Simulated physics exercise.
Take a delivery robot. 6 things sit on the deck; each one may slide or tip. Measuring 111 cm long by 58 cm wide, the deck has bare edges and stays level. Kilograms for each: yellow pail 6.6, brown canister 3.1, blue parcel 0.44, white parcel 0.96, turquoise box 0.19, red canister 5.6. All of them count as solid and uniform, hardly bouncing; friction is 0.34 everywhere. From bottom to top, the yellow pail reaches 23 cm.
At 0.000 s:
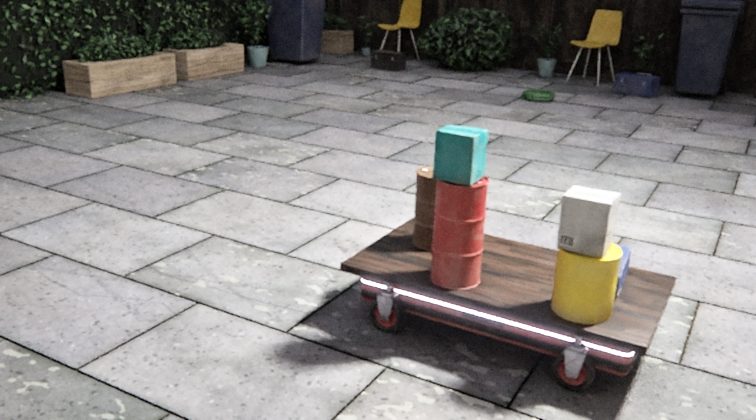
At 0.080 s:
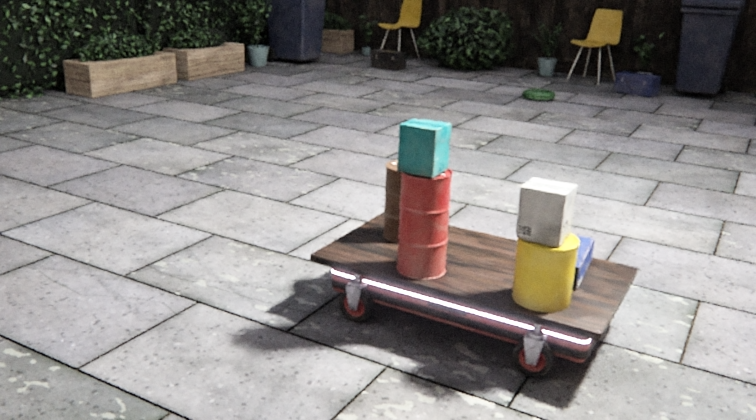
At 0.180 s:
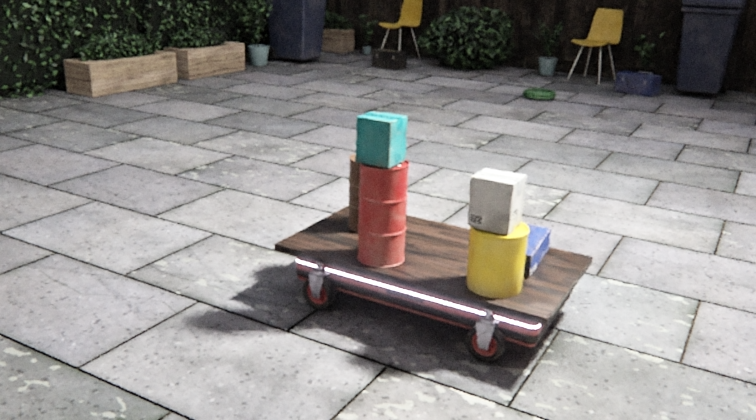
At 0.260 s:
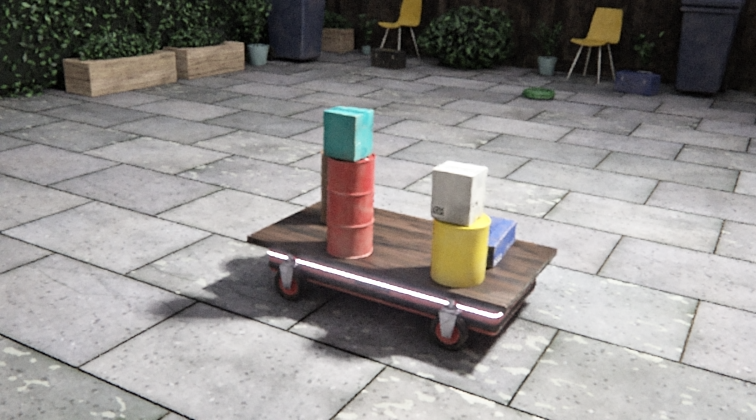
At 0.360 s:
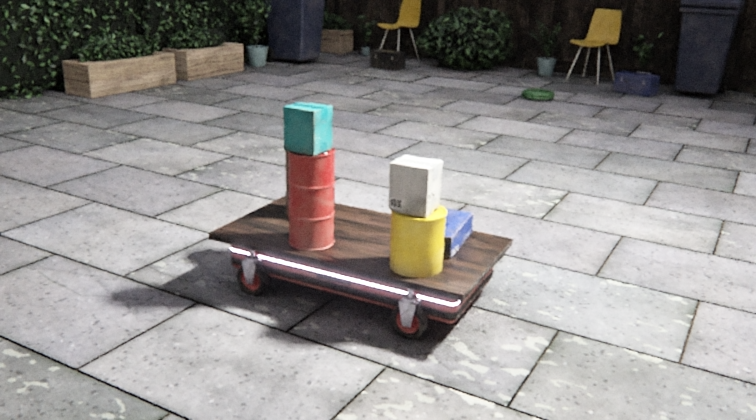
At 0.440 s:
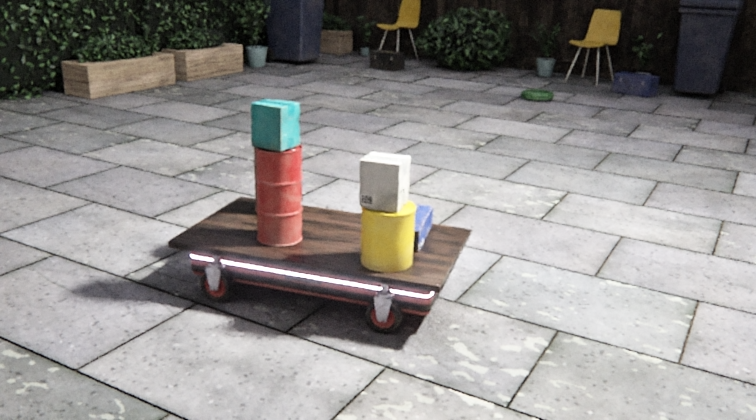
On a paved patio with planters and yellow chairs behind, a low wheeled cart carrying a red canister topped by a turquoise box and a yellow pail topped by a white parcel rolls steadily leftward. The brown canister becomes hidden behind the red one, and the cart then turns slightly.
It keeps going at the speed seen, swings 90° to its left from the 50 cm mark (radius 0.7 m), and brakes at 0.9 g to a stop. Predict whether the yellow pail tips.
It does not tip.
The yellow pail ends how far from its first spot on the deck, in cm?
Start to finish, roughly 26 cm.
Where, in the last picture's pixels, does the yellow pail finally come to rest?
Close to (50, 316).
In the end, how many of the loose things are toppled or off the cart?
That makes 5.
By 0.84 s, cart has run 151 cm, turned 71°; brown canister, turquoise box and red canister now off the cart; yellow pail 7 cm from its spot near (244, 238); blue parcel 21 cm from its spot.
By 1.24 s, cart has run 208 cm, turned 90°; blue parcel now off the cart; yellow pail 13 cm from its spot near (101, 292); white parcel 15 cm from its spot.
When it is over (2.4 s), off the cart and tipped over, brown canister, turquoise box and red canister; off the cart but upright, blue parcel; lying over on the deck, white parcel; not toppled but over 10 cm from the start, yellow pail. In the last view, yellow pail near (50, 316).
